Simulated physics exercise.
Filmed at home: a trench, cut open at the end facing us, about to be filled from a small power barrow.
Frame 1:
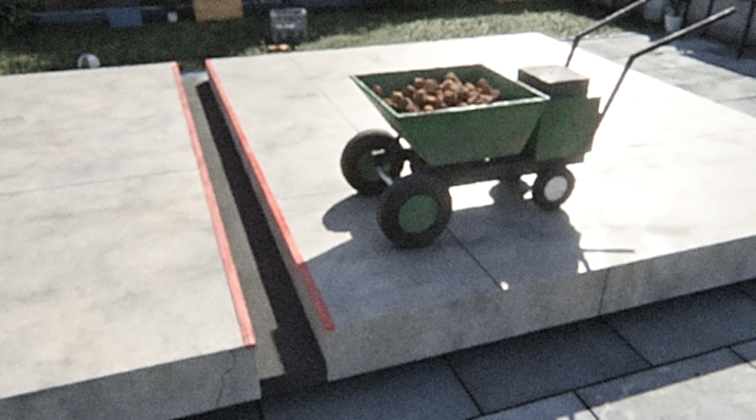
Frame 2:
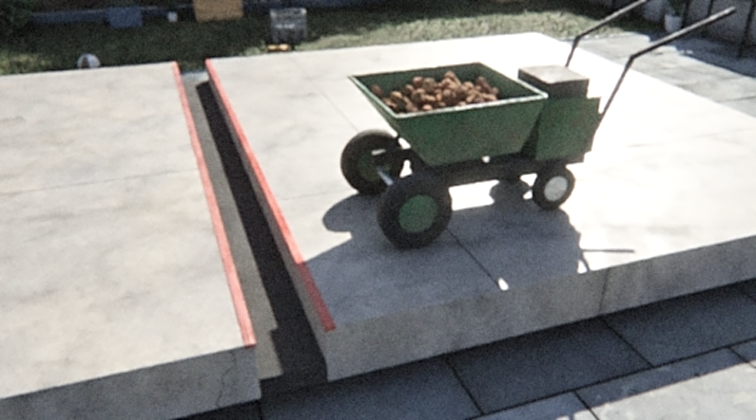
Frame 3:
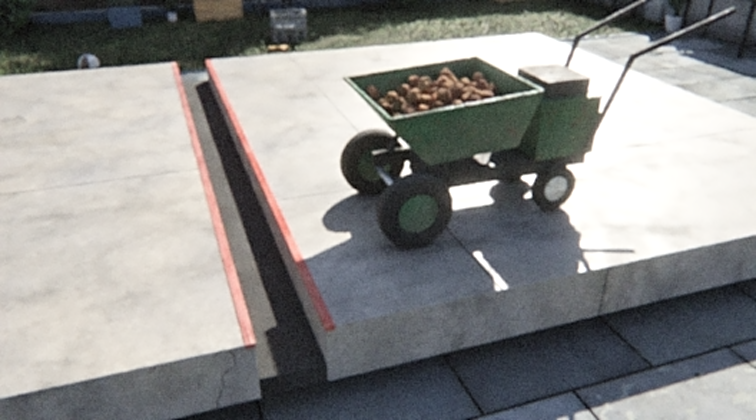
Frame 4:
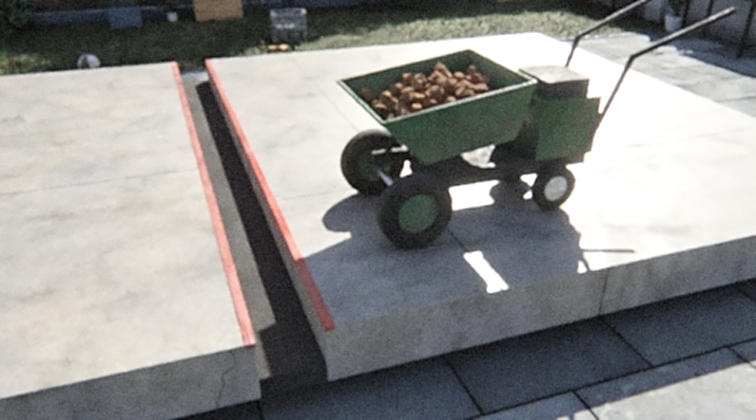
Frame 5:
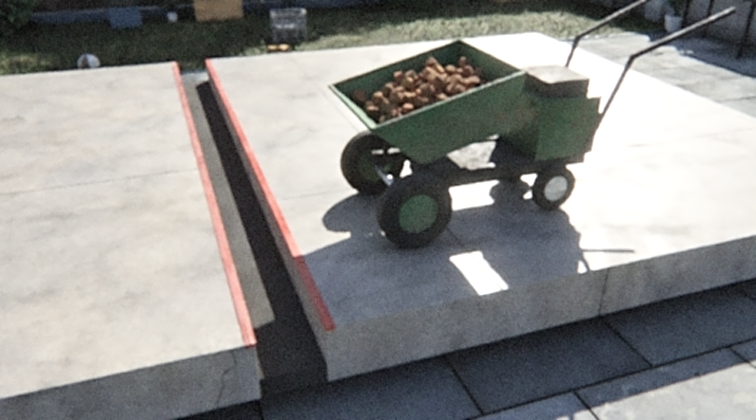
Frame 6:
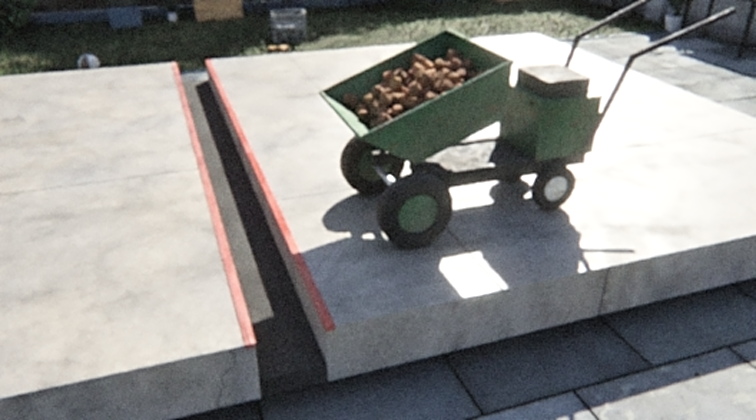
On a sunlit home patio of pale concrete slabs with grass behind, a fixed view looks down from slightly above at the open near end of a narrow trench. Red strips line both edges of the dark trench, and a green power barrow loaded with brown clods stands on the right slab, its handles rising at right. The skip gradually tilts forward to the left, its rear lifting, while the wheels stay still and the clods remain heaped inside.
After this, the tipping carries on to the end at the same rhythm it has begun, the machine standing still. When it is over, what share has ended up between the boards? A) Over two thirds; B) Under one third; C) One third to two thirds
A.
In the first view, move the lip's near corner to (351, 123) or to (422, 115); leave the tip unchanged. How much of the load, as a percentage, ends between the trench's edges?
The share would be near 50 percent, and then near 70 percent.
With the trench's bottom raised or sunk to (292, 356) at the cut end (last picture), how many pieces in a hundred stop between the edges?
It lands somewhere near 80 percent.
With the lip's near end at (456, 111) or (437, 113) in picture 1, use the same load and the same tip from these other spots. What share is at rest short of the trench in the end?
Roughly 60 per cent at the first spot and 40 per cent at the second.
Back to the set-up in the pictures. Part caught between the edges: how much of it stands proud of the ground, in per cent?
Roughly 15 percent.
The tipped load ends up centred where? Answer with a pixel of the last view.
The centre ends up roughly at (259, 257).
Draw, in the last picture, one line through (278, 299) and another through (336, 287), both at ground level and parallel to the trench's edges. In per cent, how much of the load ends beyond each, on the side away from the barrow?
Estimate: 50 %, then 100 %.
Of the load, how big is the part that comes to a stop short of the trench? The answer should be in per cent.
I'd put it at around 5 percent.
Soon after the last picture, skip tipped steeply; all in the skip.
A little later, skip tipped right over; about two thirds in the skip; a stray few short of the trench; about a quarter in or heaped over the trench; a stray few beyond it; a small part falling.
Later still, skip tipped right over; a stray few in the skip; a small part short of the trench; most in or heaped over the trench; a stray few beyond it.
At rest, skip tipped right over; a small part short of the trench; nearly all in or heaped over the trench; a stray few beyond it.
